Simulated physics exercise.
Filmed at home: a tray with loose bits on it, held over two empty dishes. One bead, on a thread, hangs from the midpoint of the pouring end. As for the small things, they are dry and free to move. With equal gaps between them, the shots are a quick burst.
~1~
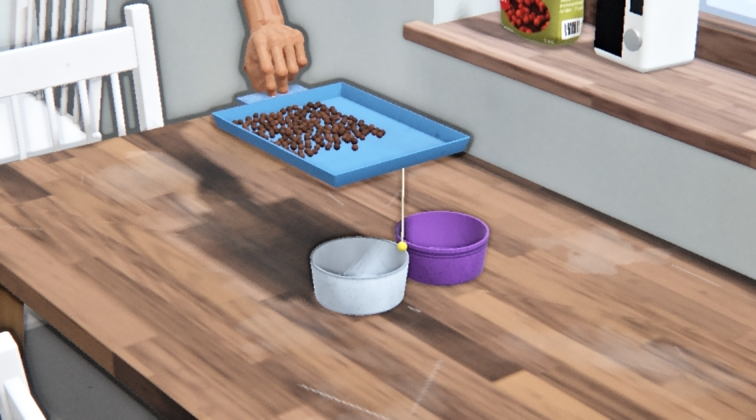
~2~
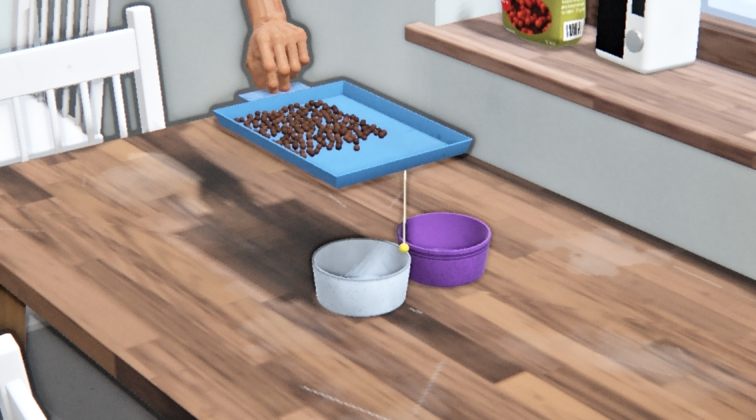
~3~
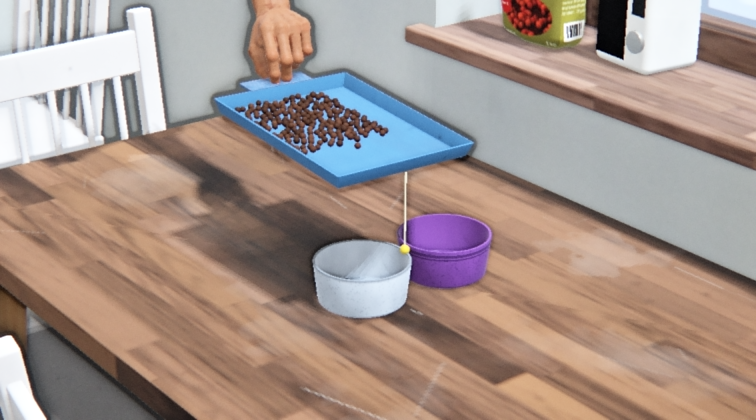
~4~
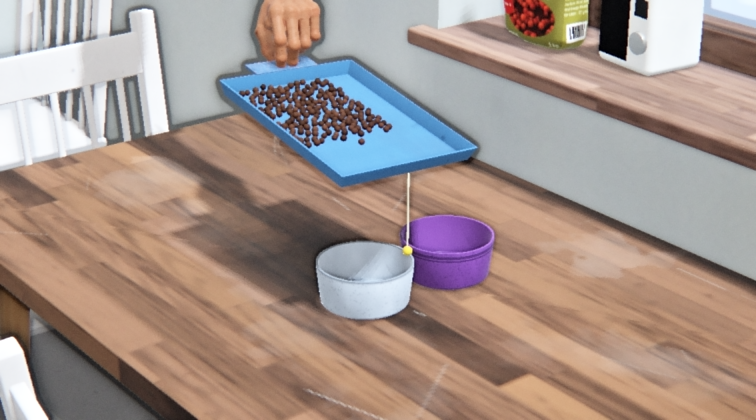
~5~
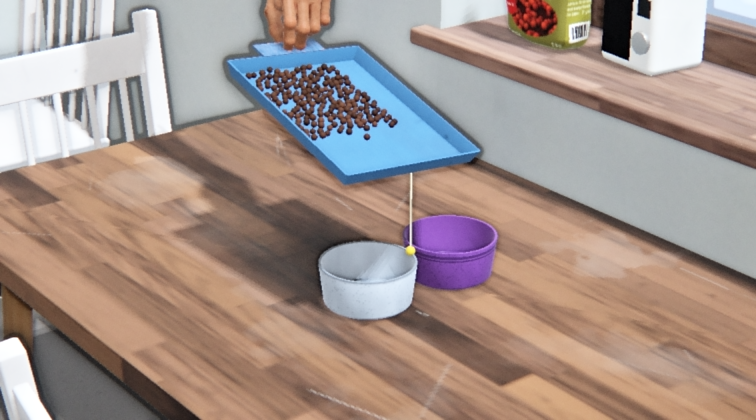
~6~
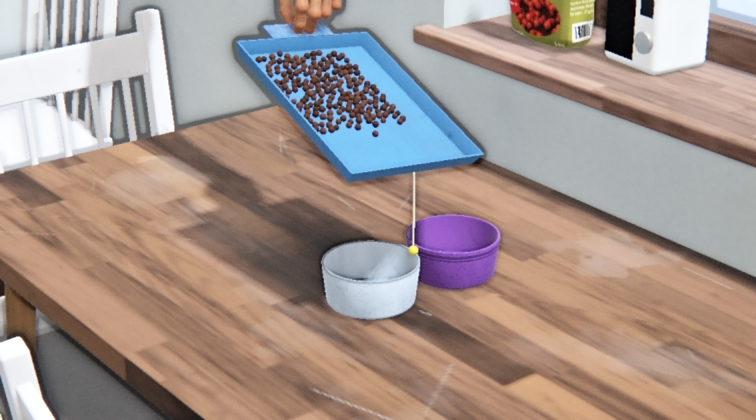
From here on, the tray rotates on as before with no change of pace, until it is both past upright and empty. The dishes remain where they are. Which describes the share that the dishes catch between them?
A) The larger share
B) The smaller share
The smaller share.
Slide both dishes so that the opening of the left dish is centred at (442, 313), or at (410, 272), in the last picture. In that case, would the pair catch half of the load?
At place one the minor share; at place two the bulk.
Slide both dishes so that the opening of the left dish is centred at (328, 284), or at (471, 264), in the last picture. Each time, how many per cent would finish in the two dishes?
Approximately 10 percent, followed by approximately 80 percent.
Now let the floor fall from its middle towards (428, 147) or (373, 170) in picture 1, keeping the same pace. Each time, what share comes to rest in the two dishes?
That comes to 50 per cent the first time and 0 per cent the second.
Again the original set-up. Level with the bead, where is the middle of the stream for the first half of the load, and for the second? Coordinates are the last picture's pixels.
The opening part goes through (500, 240); what follows goes through (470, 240).
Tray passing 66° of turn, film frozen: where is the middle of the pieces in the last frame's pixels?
Around (469, 177).
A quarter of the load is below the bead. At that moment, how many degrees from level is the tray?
Around 70° at that moment.
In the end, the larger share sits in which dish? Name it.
The one to the right.
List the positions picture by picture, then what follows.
The first picture shows corners of the pouring end (336, 172) and (463, 137), level; middle of the load (309, 128), allspice berries; left dish (390, 290); right dish (472, 261); bead on its thread (402, 247).
The second picture shows corners of the pouring end (338, 174) and (465, 139), level; middle of the load (310, 127).
The third picture shows corners of the pouring end (339, 174) and (467, 142), tipped barely, lowest at the right corner; middle of the load (312, 121).
The fourth picture shows corners of the pouring end (344, 173) and (470, 146), tipped a little, lowest at the right corner; middle of the load (316, 110).
The fifth picture shows corners of the pouring end (348, 171) and (474, 149), tipped clearly, lowest at the right corner; middle of the load (322, 99).
The sixth picture shows corners of the pouring end (353, 169) and (477, 151), tipped clearly, lowest at the right corner; middle of the load (331, 89), roughly a quarter on the move; left dish (401, 294); right dish (483, 265).
Just after the last frame, tray tipped steeply; roughly half on the tray; about a tenth outside both; roughly half in the air.
A moment on, tray tipped past a quarter turn; about a tenth on the tray; about a tenth in the right dish; roughly two thirds outside both; about a tenth in the air.
Further on, tray tipped past a quarter turn; just a few in the left dish; roughly a quarter in the right dish; the larger part outside both.
When it is over, tray tipped past a quarter turn; just a few in the left dish; roughly a quarter in the right dish; the larger part outside both.
